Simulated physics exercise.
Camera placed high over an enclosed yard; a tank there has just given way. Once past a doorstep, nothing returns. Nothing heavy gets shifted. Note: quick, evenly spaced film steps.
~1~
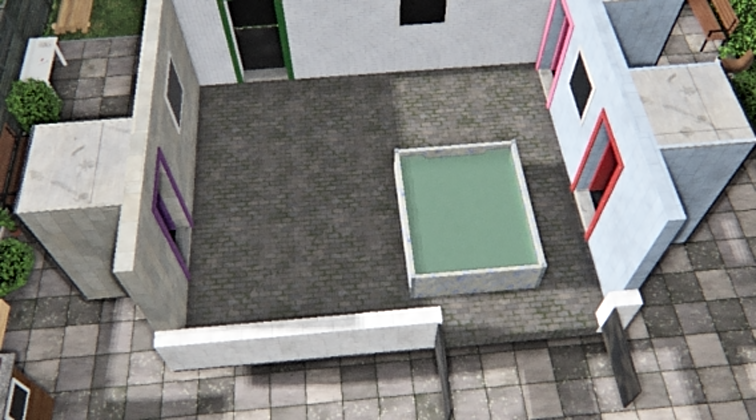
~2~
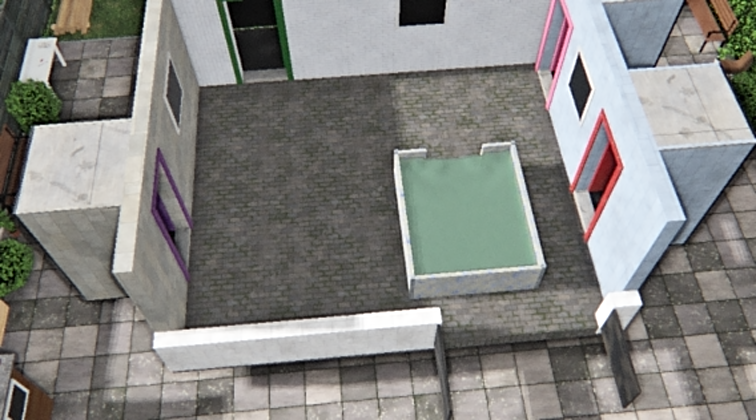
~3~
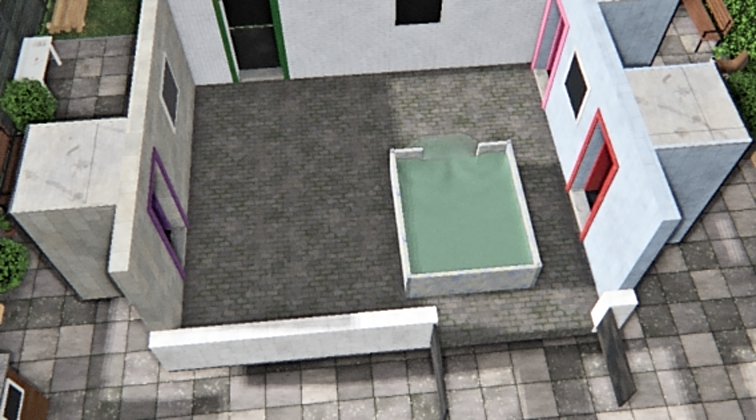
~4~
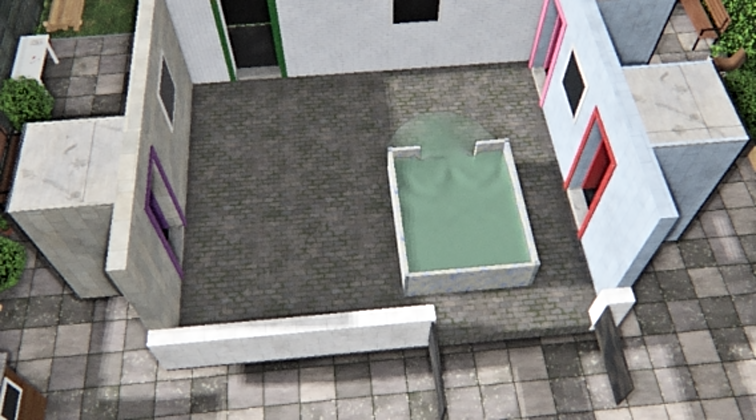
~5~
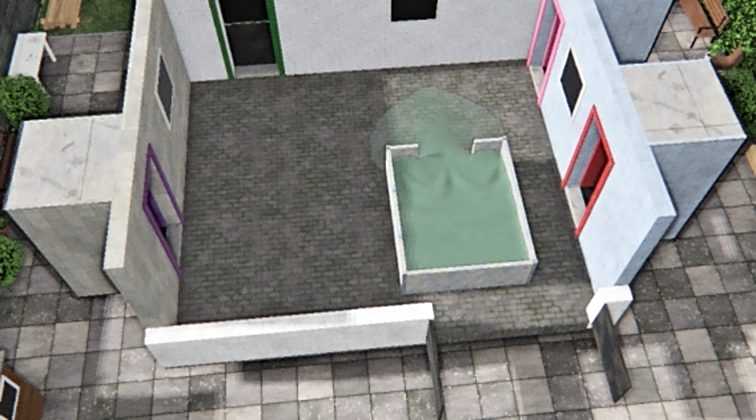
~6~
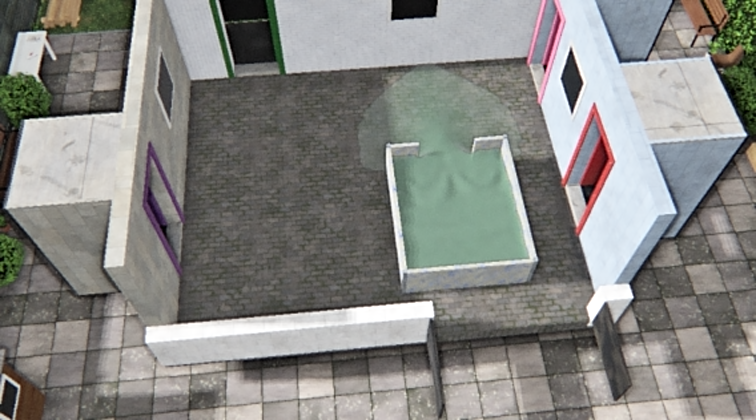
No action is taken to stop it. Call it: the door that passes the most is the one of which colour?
It is the pink one.
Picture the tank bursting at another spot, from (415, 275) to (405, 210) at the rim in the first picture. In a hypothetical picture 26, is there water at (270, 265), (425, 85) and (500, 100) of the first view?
Soaked, untouched, untouched.
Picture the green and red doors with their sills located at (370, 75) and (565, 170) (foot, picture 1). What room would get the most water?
That would be the door marked pink.
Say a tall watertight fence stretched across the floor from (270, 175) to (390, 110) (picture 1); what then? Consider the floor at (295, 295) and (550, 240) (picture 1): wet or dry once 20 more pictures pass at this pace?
Well, the first one ends up not wet, and the second one ends up not wet.
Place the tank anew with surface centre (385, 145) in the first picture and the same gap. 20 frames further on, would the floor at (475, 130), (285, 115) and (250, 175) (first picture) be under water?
Log, spots in order: Taken by the flood / taken by the flood / taken by the flood.
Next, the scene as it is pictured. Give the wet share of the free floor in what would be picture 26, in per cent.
About 40 per cent.
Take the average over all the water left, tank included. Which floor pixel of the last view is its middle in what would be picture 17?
Centre of mass: Roughly (443, 174).
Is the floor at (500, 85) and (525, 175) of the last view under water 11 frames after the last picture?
Well, the first spot ends up submerged, and the second not wet.
A moment on, water covers 25 % of the floor; purple door not reached, green door not reached, red door not reached, pink door wet at the sill, nothing in.
Next, water covers 30 % of the floor; purple door not reached, green door wet at the sill, nothing in, red door not reached, pink door some in.
Then, water covers 40 % of the floor; purple door not reached, green door wet at the sill, nothing in, red door not reached, pink door a lot in.
Later, water covers 70 % of the floor; purple door wet at the sill, nothing in, green door wet at the sill, nothing in, red door wet at the sill, nothing in, pink door a lot in.
In the end, water covers 90 % of the floor; purple door wet at the sill, nothing in, green door wet at the sill, nothing in, red door wet at the sill, nothing in, pink door a lot in; the pink door has let in the most.
